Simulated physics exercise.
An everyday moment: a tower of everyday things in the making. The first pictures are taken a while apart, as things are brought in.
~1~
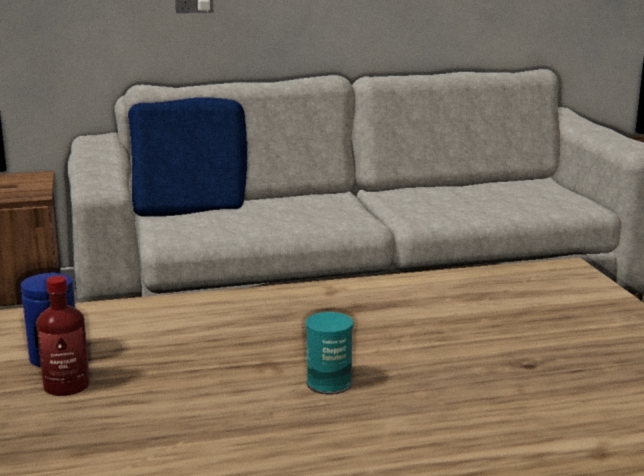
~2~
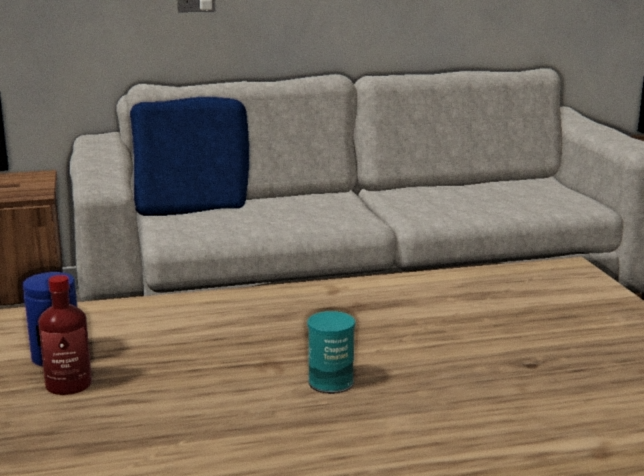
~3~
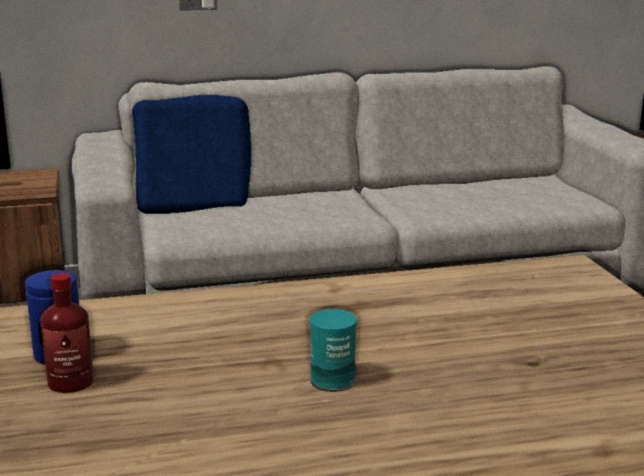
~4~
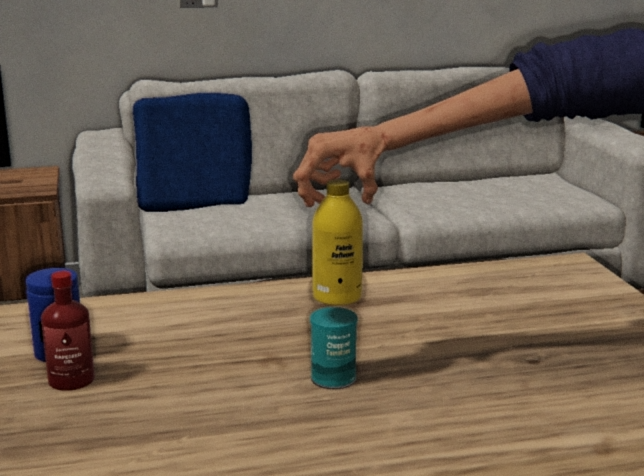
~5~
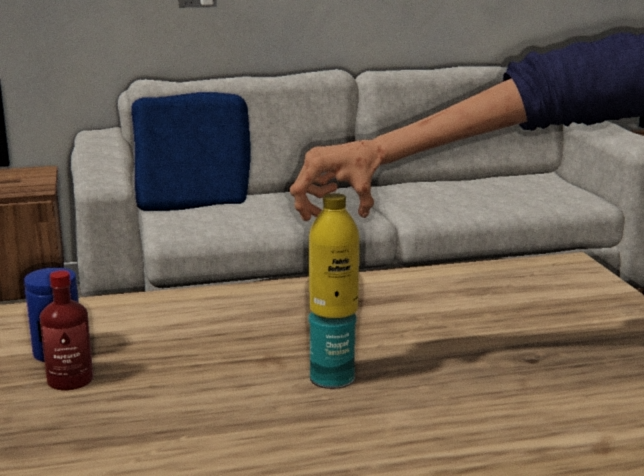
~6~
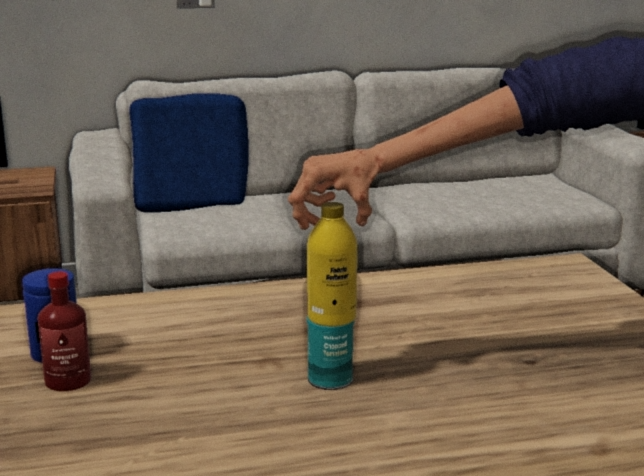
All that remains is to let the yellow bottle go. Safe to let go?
Here the pile stays up.
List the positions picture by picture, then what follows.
The last thing is not in view yet; red bottle (62, 333), in the first frame.
The last thing is not in view yet; turquoise tin (331, 352), in the second frame.
The last thing is not in view yet, in the third frame.
Still above its spot; yellow bottle (338, 241); red bottle (66, 328), in the fourth frame.
Still above its spot; yellow bottle (334, 254); turquoise tin (332, 348), in the fifth frame.
Set down, still held; yellow bottle (332, 262), in the sixth frame.
Then, 0.70 s after the last picture, nothing has stirred.
Then, 1.60 s after the last picture, yellow bottle resting near (332, 263).
At rest, all 4 in place. Seen from the same camera at the end, yellow bottle near (332, 263). The pile holds.
